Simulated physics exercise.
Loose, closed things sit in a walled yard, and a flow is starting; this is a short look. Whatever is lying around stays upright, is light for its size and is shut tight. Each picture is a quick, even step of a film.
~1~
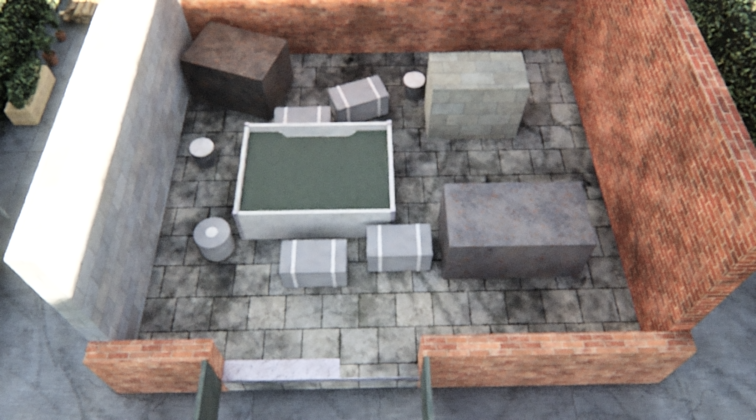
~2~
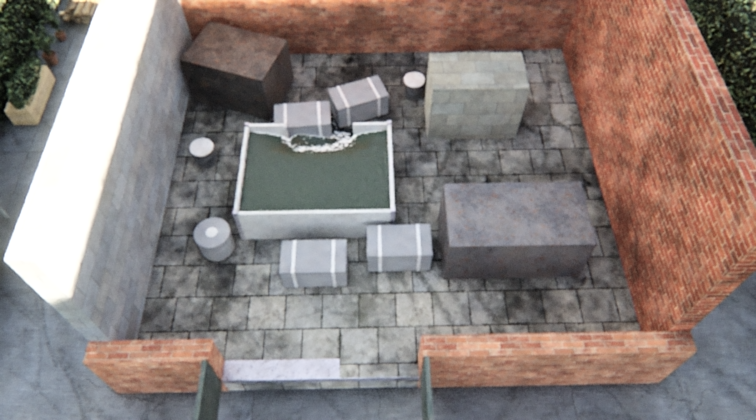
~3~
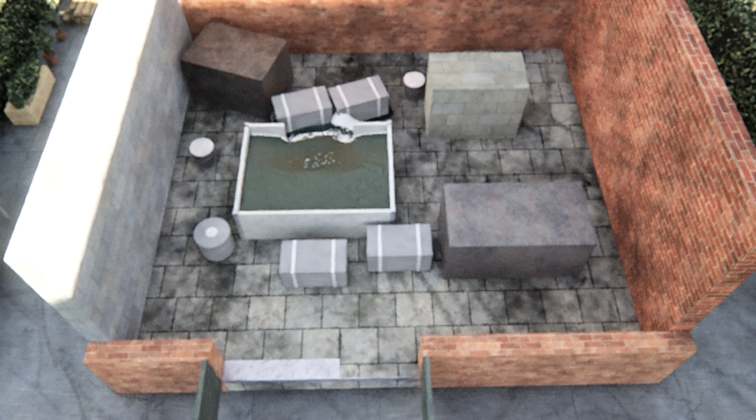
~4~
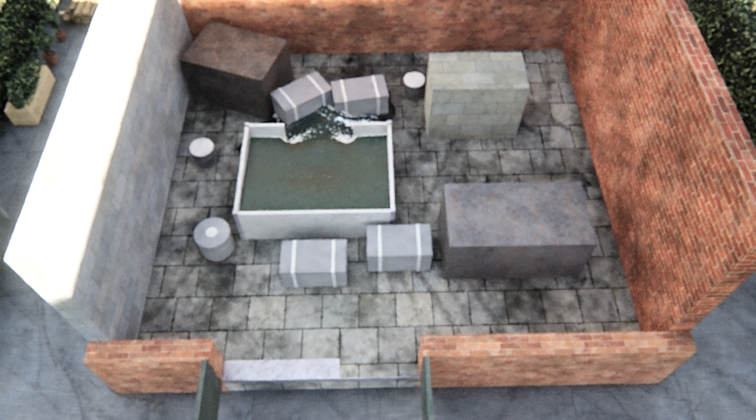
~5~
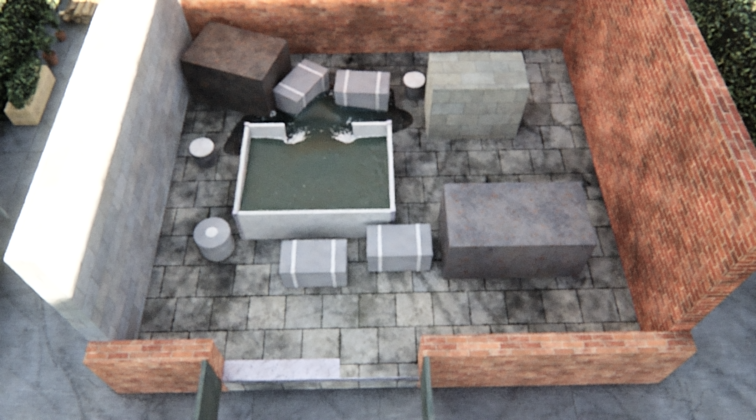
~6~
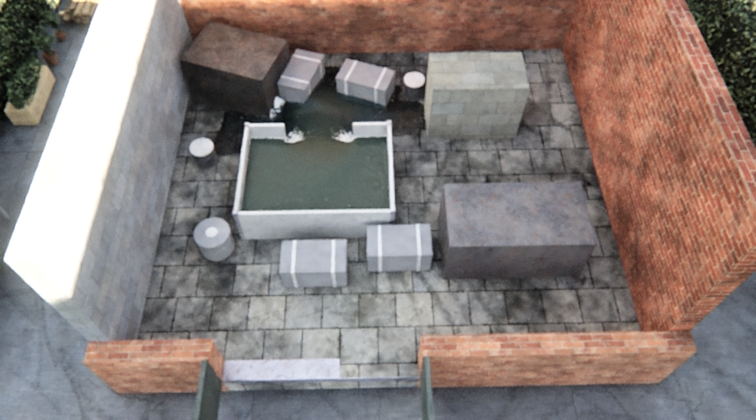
Water surges over the notched back edge of a white-walled pool in a brick-walled yard, reaching two gray, pale-banded trunks behind it. The left trunk shifts backward and turns, then the right one slides back and swivels slightly, as water spreads across the paving around them and the other objects stay put.
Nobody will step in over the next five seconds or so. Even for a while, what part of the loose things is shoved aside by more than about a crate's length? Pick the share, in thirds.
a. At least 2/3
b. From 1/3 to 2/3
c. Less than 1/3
(b) From 1/3 to 2/3.
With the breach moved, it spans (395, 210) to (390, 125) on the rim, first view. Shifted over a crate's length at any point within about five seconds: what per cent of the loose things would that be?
About 0 per cent.
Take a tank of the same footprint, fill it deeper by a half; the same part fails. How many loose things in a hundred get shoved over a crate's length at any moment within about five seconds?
I get 60 percent.
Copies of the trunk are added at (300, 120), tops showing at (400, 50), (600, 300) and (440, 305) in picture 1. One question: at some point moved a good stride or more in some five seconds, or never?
One after the other: That far or more, no, short of that.
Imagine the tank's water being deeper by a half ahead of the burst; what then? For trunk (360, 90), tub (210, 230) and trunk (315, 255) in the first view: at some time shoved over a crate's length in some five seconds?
Per item, in order: Cleared the mark; missed the mark; missed the mark.
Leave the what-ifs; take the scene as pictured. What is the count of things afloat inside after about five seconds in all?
The answer is 2.
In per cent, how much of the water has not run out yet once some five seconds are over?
Near 100 per cent.
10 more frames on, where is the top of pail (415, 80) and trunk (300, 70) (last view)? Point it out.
The first should be near (485, 59), the second near (353, 51).
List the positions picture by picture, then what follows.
A trunk at (302, 119), on the bottom; a trunk at (358, 92), on the bottom; 0 of 7 have shifted, in the first picture.
A trunk at (302, 114), on the bottom, close to its start; a trunk at (358, 92), on the bottom; 1 of 7 have shifted, in the second picture.
A trunk at (302, 102), on the bottom, close to its start; a trunk at (359, 92) rests on the ground; 1 of 7 have shifted, in the third picture.
A trunk at (301, 91), on the bottom, a stride from its start; a trunk at (360, 88) rests on the ground, close to its start; 2 of 7 have shifted, in the fourth picture.
A trunk at (301, 80), on the bottom, a stride from its start; a trunk at (363, 82) rests on the ground, close to its start; 2 of 7 have shifted, in the fifth picture.
A trunk at (301, 69), on the bottom, a stride from its start; a trunk at (366, 74) rests on the ground, a stride from its start; 2 of 7 have shifted, in the sixth picture.
A moment on, 2 of 7 are well off their spots; 0 afloat.
Next, 3 of 7 are well off their spots; 2 afloat.
Later, 3 of 7 are well off their spots; 3 afloat.
In the end, 4 of 7 are well off their spots, and 4 have been at some point; 2 afloat.
